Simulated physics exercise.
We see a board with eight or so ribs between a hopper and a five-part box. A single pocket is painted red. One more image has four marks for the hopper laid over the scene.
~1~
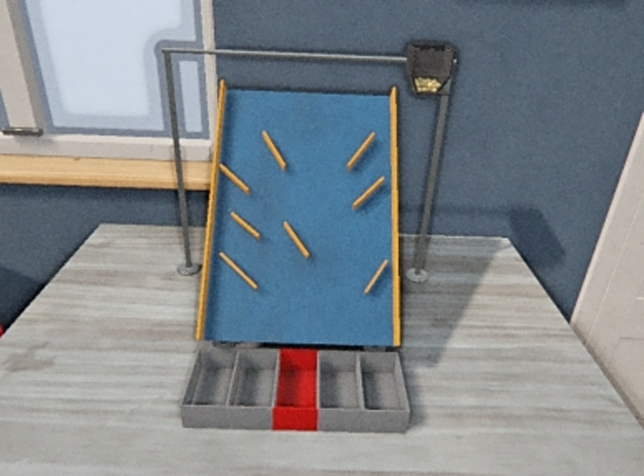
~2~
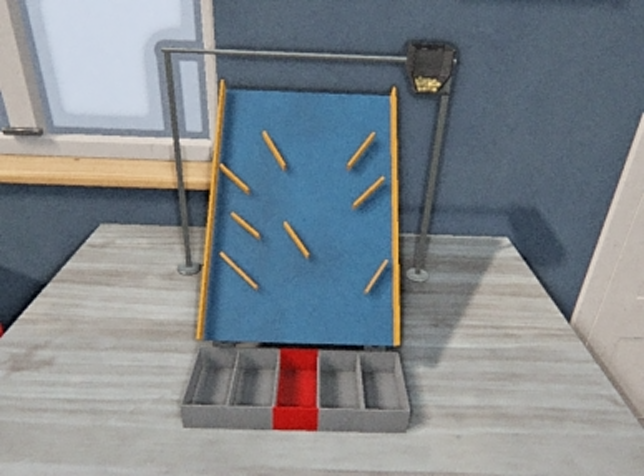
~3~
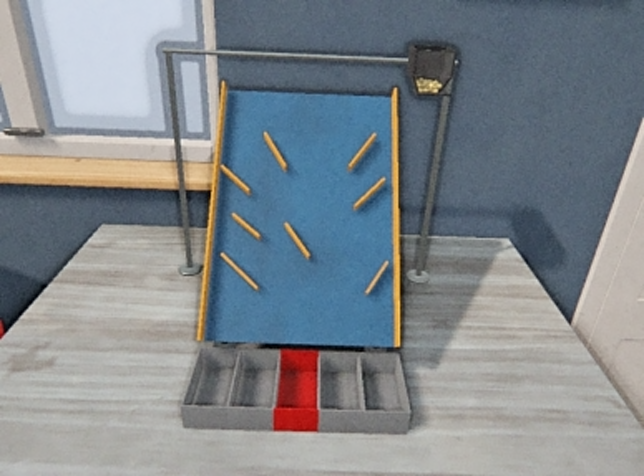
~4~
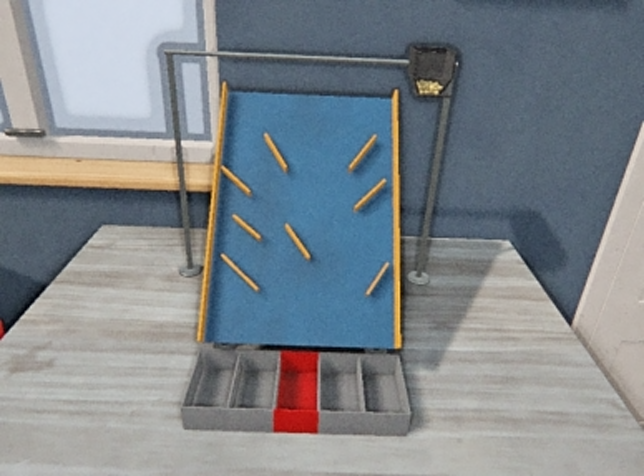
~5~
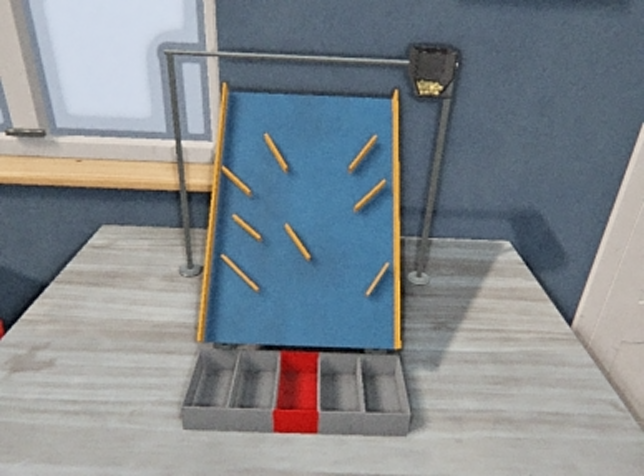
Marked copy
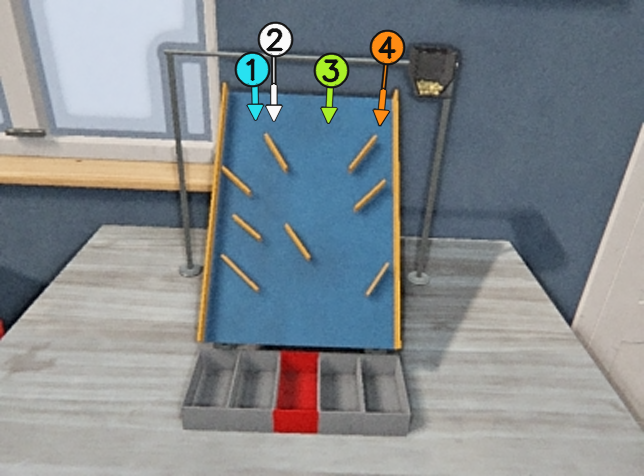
A blue board with slanted ribs stands still above a gray box with one red pocket.
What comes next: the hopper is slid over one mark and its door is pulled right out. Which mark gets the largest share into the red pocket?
The answer is mark 1.
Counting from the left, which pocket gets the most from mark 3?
The fourth from the left.
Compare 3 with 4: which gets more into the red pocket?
Here it is mark 4.
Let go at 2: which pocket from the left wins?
It is the fourth one.
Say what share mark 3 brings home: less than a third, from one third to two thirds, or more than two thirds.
It is less than a third.
On the marked copy, mark 1 meets the board at (255, 114); mark 2 meets the board at (273, 115); mark 3 meets the board at (328, 117); mark 4 meets the board at (380, 119).
With 1, roughly half in the red pocket, roughly a third in other pockets, just a few held on the board, about a tenth outside the box.
With 2, roughly a quarter in the red pocket, roughly two thirds in other pockets, about a tenth outside the box.
With 3, about a tenth in the red pocket, the larger part in other pockets, about a tenth outside the box.
With 4, roughly a third in the red pocket, roughly two thirds in other pockets, just a few outside the box.
